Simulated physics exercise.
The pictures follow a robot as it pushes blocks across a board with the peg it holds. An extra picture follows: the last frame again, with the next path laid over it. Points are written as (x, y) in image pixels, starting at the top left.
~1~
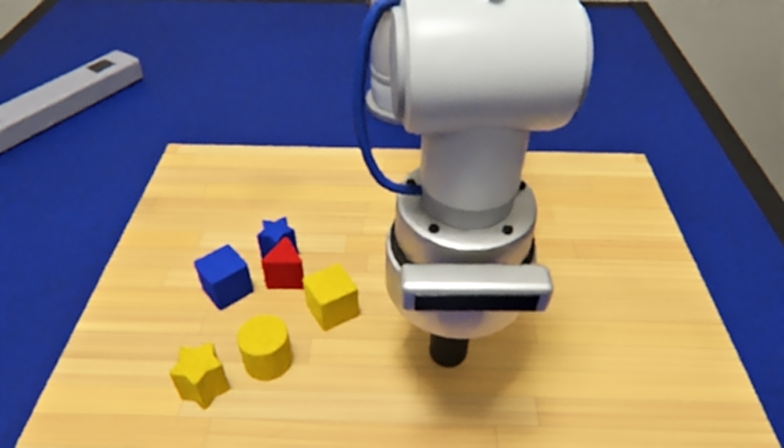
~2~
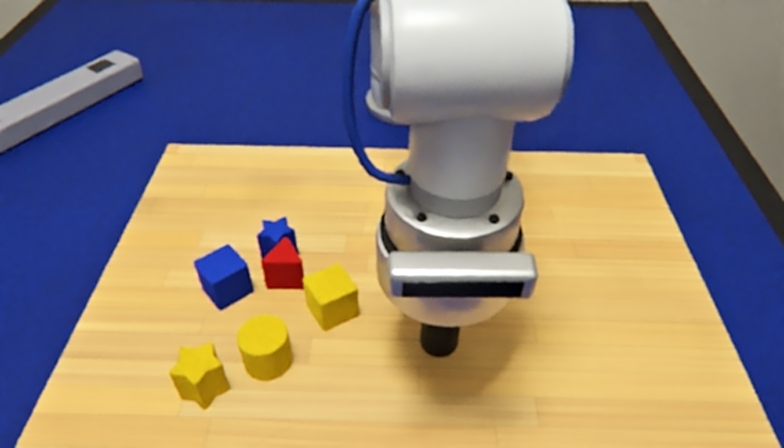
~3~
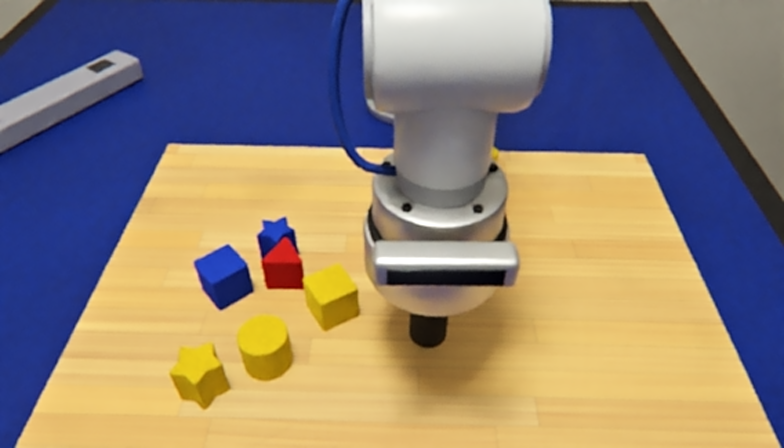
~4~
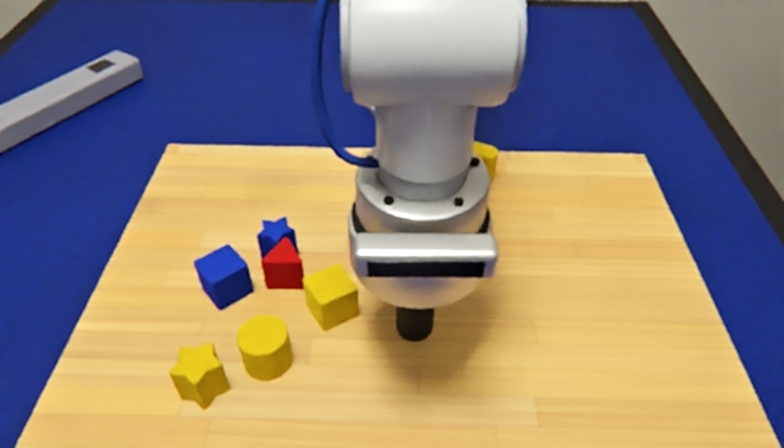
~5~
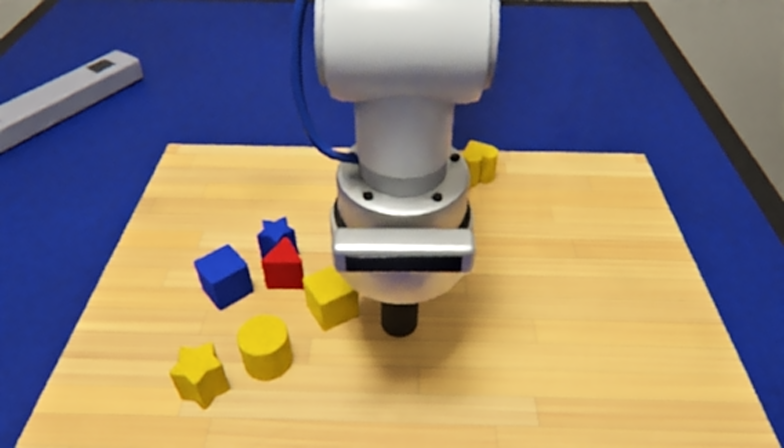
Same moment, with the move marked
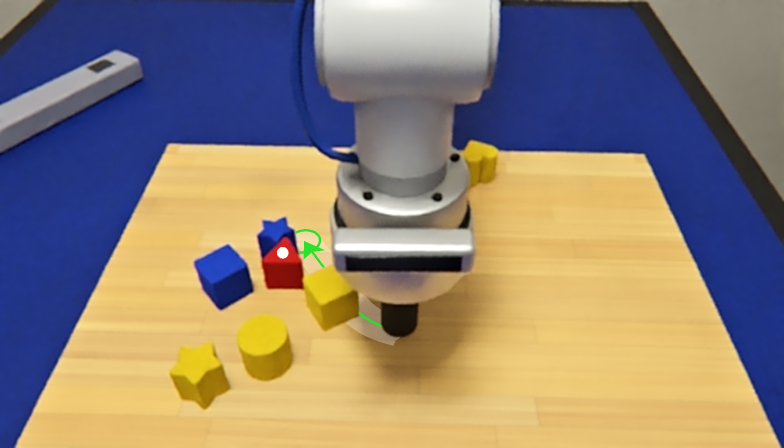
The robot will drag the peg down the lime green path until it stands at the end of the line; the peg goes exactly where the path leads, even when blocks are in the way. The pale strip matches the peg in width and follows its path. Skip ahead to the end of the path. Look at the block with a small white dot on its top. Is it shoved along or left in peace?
The block moves away from its spot.
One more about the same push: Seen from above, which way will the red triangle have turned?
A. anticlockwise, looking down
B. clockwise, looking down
That would be B.
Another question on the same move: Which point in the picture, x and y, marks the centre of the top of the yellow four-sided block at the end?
It comes to (296, 271).
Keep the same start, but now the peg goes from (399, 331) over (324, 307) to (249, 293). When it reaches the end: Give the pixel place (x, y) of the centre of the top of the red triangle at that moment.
It should be at (239, 241) by then.
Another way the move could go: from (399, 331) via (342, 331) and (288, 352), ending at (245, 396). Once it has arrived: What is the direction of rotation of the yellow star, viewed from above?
Spin direction: Clockwise.
Path on the board, from (399, 331) via (354, 307) and (328, 272), ending at (304, 241); the dot is on the red triangle.
The first path, step by step. One third of the way, peg at (353, 298); yellow four-sided block at (308, 276), turned 25° anticlockwise.
Two thirds of the way, peg at (327, 264); blue star at (273, 226); red triangle at (264, 252), turned 50° clockwise; yellow four-sided block at (296, 271), turned 85° anticlockwise.
At the end, peg at (303, 233); blue star at (272, 226); red triangle at (264, 252), turned 50° clockwise; yellow four-sided block at (296, 271), turned 85° anticlockwise; red star in place.
